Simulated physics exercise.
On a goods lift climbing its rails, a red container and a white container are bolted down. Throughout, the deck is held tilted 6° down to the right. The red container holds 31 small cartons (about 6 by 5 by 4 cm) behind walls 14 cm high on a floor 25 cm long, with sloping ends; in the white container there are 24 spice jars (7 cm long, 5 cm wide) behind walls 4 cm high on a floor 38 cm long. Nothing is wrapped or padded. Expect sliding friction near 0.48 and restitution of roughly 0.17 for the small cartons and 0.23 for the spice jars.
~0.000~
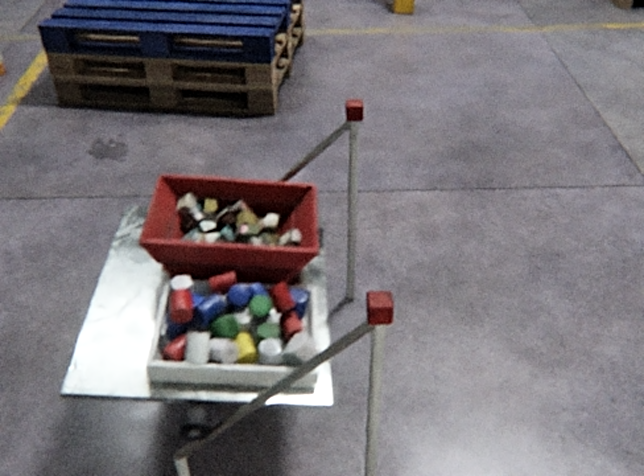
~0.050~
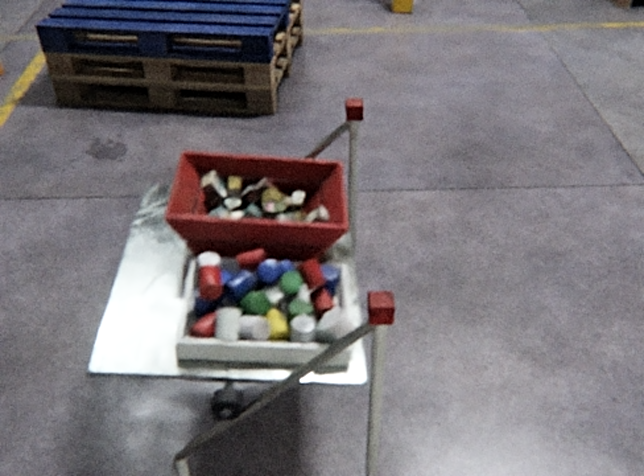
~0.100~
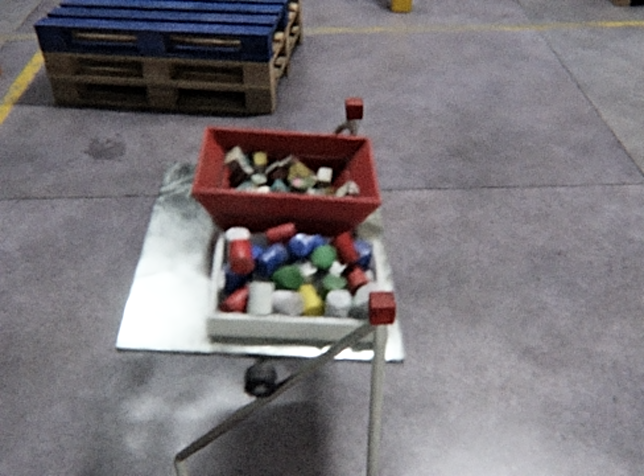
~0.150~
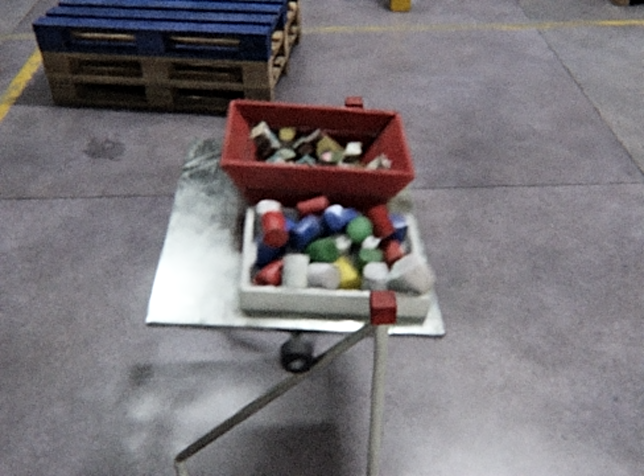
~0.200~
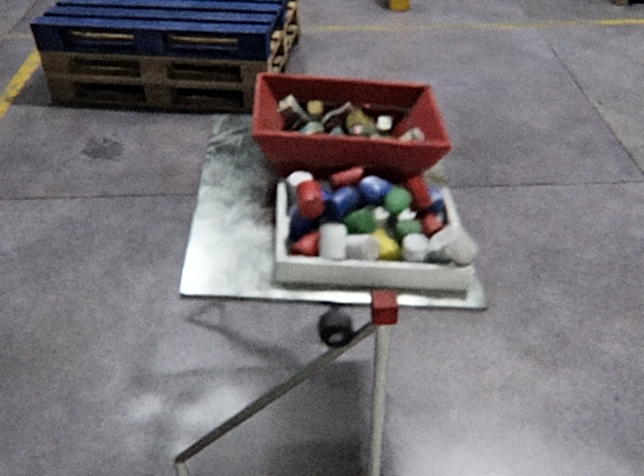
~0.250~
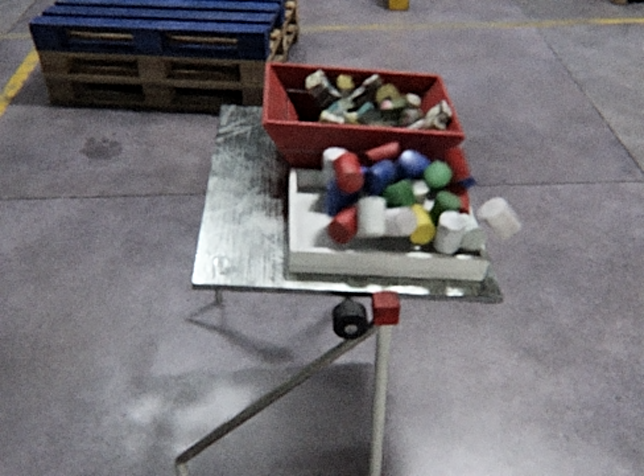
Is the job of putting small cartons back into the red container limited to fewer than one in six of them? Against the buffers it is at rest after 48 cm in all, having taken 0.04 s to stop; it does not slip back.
No, more than one in six need putting back.
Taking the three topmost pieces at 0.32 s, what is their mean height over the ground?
Mean height: Some 98 cm.
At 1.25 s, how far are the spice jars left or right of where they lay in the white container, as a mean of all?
I'd put it at close to 90 cm toward the right.
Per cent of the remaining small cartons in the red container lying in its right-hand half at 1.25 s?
Some 90 per cent.
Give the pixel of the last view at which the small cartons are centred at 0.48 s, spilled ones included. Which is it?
They're centred near (421, 104).
After 0.32 s, red container 30 in, 1 out and white container 18 in, 6 out.
After 0.48 s, red container 23 in, 8 out and white container 3 in, 21 out.
After 0.70 s, red container 18 in, 13 out and white container 1 in, 23 out.
Final count (at 1.25 s), red container 18 in, 13 out and white container 1 in, 23 out. Asked share, 13 of 31, 42 per cent.
